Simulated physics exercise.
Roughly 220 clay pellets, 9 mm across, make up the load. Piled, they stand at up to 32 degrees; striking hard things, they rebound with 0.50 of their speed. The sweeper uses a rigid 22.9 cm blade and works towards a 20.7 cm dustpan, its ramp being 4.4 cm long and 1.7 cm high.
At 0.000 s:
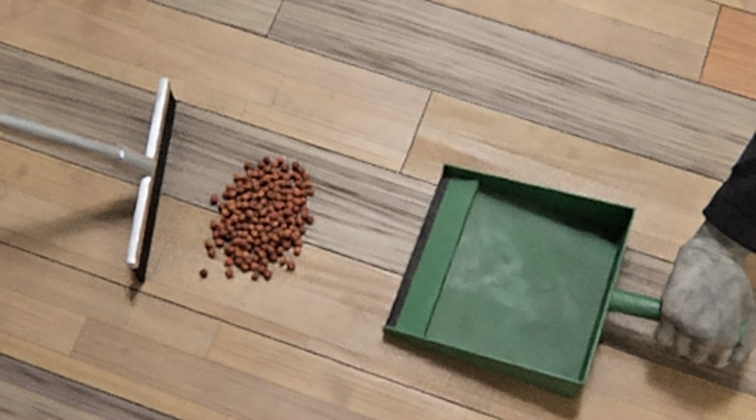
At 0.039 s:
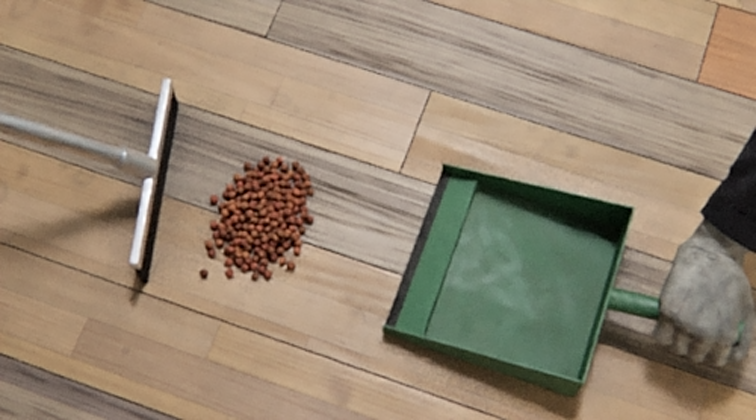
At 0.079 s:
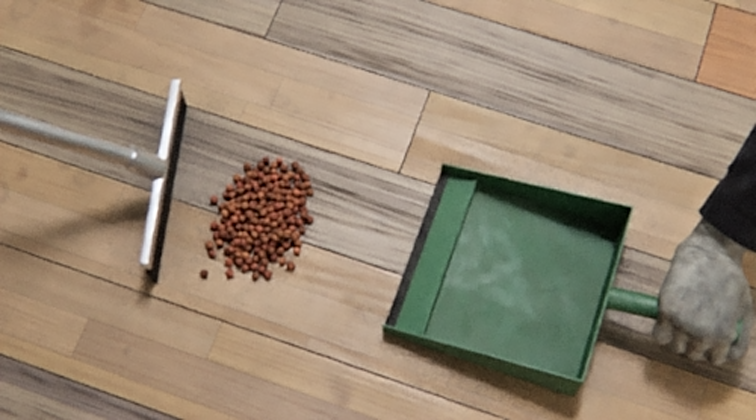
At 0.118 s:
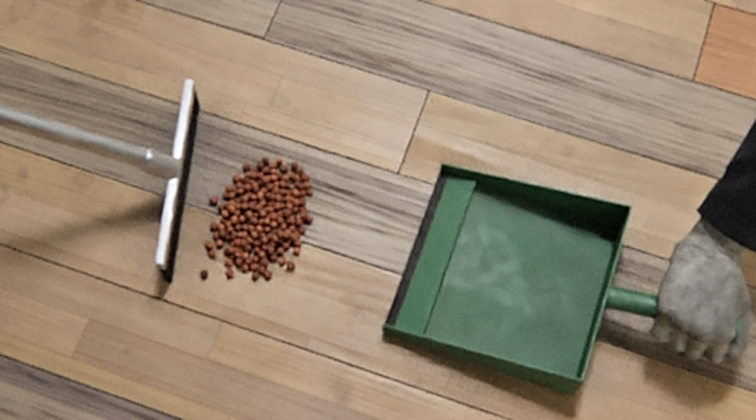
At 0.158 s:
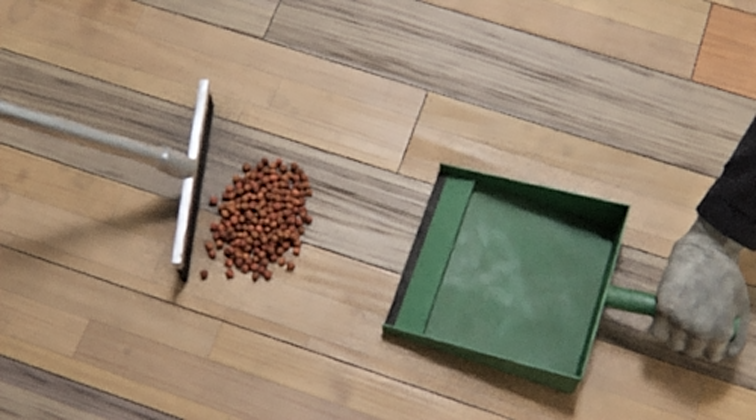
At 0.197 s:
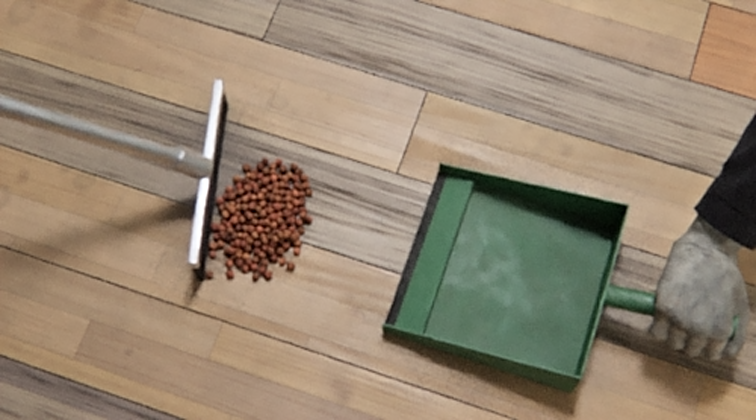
On a wood floor, a long-handled blade slides right up to reddish-brown pellets beside a green dustpan.
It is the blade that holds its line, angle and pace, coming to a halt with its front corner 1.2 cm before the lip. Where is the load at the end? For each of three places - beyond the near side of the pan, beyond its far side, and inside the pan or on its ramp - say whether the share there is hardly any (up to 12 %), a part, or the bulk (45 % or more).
Near side: Hardly any, far side: A part, pan: A part.
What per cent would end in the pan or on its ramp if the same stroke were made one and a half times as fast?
Then roughly 30 per cent.
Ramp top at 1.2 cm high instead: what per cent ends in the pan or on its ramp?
Estimate: About 30 in a hundred.
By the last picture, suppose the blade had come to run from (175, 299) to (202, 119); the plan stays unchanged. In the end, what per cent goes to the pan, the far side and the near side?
Pan 0; far 0; near 15.
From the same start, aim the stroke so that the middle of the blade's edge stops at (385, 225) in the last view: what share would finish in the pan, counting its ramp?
Share caught: Approx. 25 %.
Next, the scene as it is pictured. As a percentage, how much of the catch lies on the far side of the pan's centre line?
Something like 80 per cent of the catch.
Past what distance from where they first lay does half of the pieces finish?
Somewhere around 20 centimetres.
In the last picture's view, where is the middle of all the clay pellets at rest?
Somewhere around (419, 209) in the final frame.
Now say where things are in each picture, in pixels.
In the first frame, blade from (133, 264) to (166, 86), moved 0.0 cm, 0 of the pieces shifted so far; middle of the pieces at (265, 212); pan at (522, 286).
In the second frame, blade from (136, 264) to (168, 87), moved 0.3 cm, 0 of the pieces shifted so far; middle of the pieces at (265, 212).
In the third frame, blade from (146, 264) to (177, 87), moved 1.4 cm, 0 of the pieces shifted so far; middle of the pieces at (265, 212).
In the fourth frame, blade from (161, 264) to (190, 87), moved 3.0 cm, 0 of the pieces shifted so far; middle of the pieces at (264, 213).
In the fifth frame, blade from (178, 264) to (205, 87), moved 4.8 cm, 0 of the pieces shifted so far; middle of the pieces at (264, 213).
In the sixth frame, blade from (194, 263) to (220, 87), moved 6.6 cm, 2 of the pieces shifted so far; middle of the pieces at (264, 213); pan at (519, 283). Its pace works out near 0.45 m/s, heading 22 degrees away from the viewer's side.
After 0.44 s, middle of the blade 15 cm from the lip; 0 % over the lip, far side 0 %, near side 0 %.
Then, at 0.61 s, middle of the blade 8 cm from the lip; 0 % over the lip, far side 5 %, near side 0 %.
After 0.89 s, middle of the blade 4 cm from the lip; 30 % over the lip, far side 15 %, near side 0 %.
At rest (1.2 s), near side 0 %, far side 15 %, pan 30 %, in front of the lip or behind the blade 55 %.
